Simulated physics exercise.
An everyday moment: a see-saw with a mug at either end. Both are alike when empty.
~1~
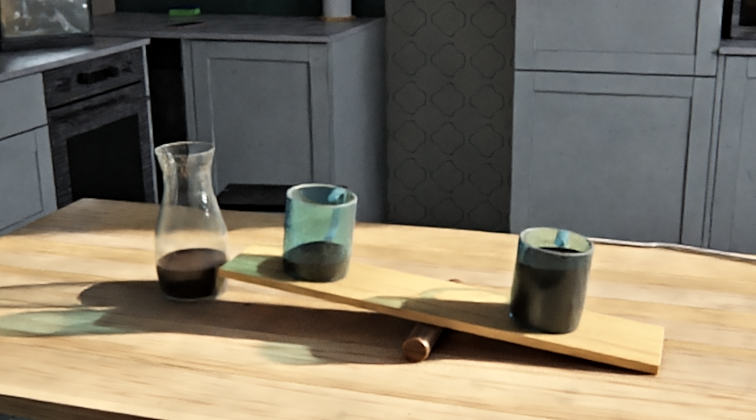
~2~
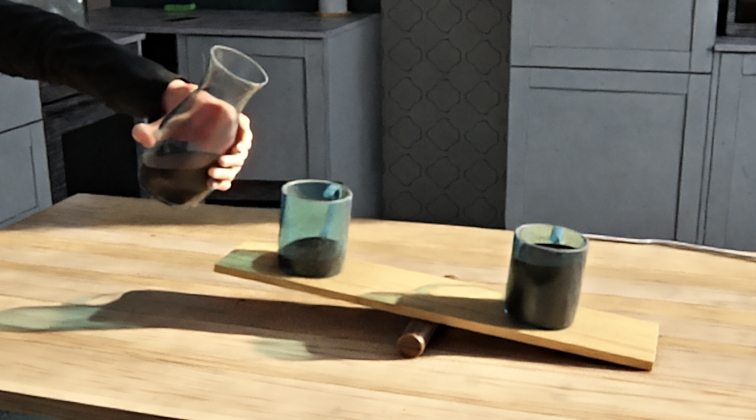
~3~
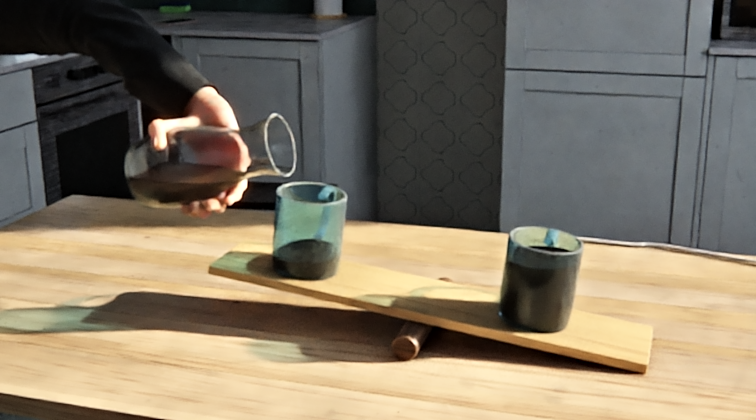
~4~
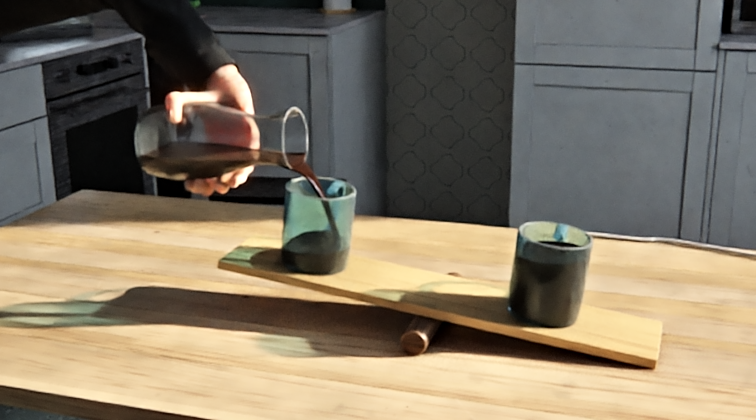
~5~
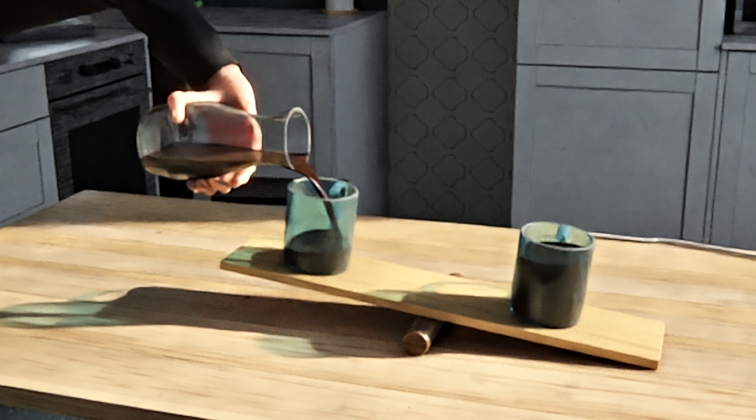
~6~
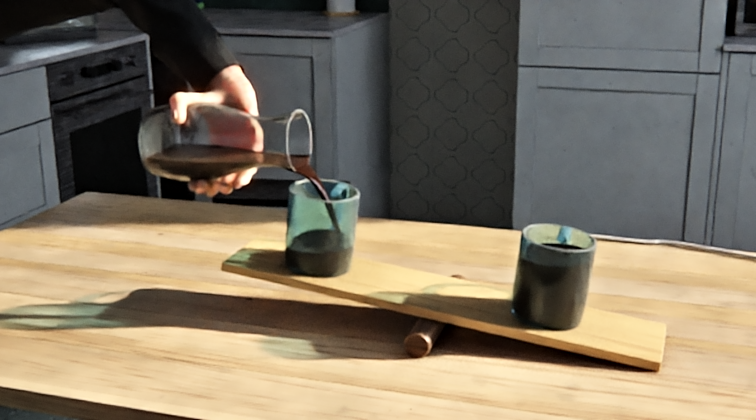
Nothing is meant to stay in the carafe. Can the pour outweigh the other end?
The plank swings over.
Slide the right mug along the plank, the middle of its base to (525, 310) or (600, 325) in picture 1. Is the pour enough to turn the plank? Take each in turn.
In that order: Flips, stays.
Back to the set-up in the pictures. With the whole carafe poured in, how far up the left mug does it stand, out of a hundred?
I make it 70 per cent.
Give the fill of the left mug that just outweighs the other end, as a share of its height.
About 55 per cent.
A moment on, the left mug is about half full; the plank leans as before.
Further on, the left mug is about two thirds full; the plank has swung over, and that end is down.
When it is over, the left mug is about two thirds full; the plank has swung over, and that end is down.
